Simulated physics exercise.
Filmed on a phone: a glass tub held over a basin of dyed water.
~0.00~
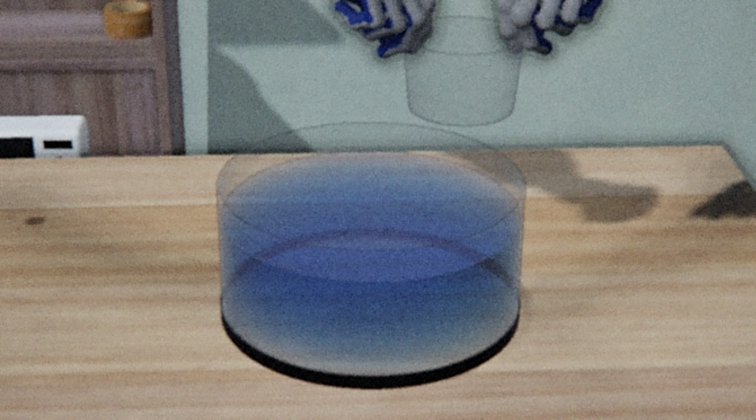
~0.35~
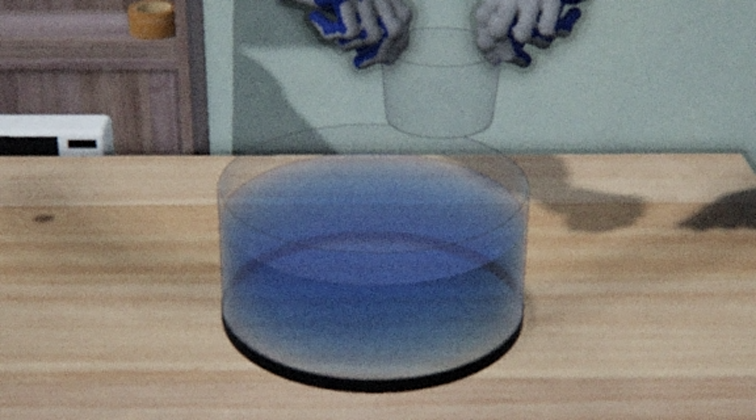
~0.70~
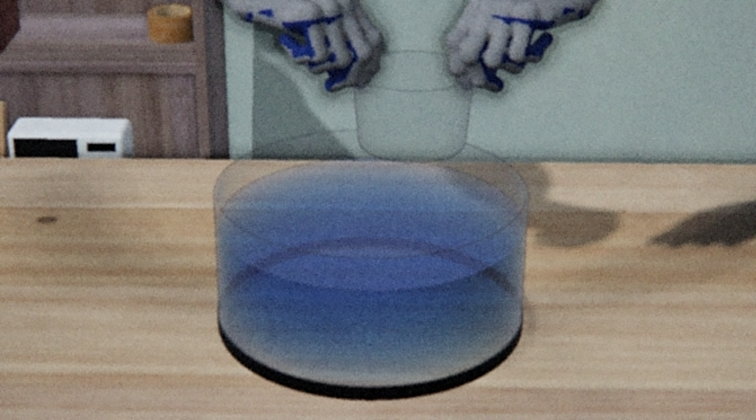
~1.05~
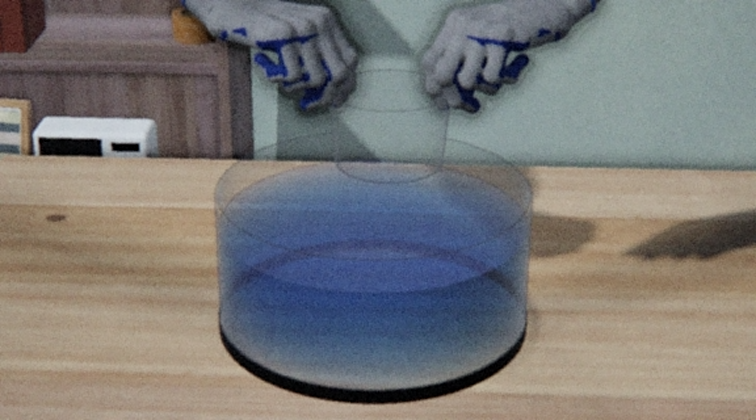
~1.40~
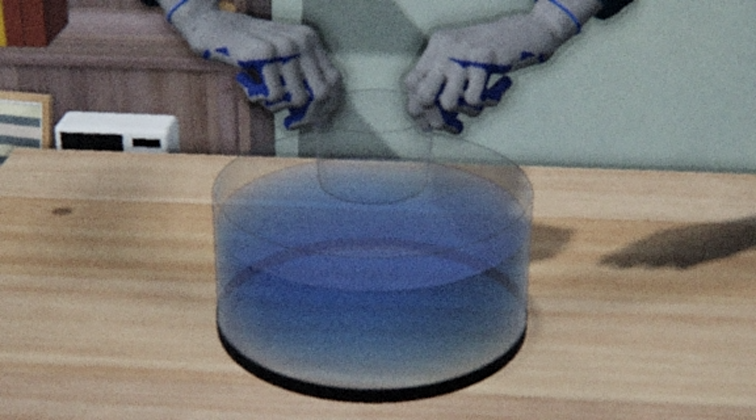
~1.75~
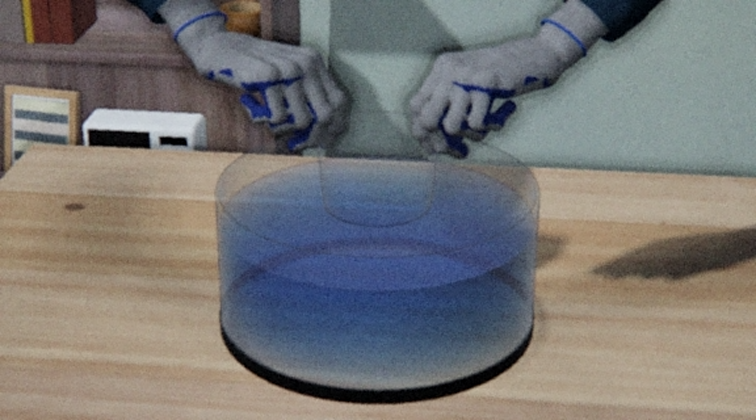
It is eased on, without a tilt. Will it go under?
The tub rides on the surface.
After 2.2 s, the tub dips into the dyed water.
After 2.8 s, it bobs and steadies.
After 5.0 s, the tub floats with about half of its side showing.
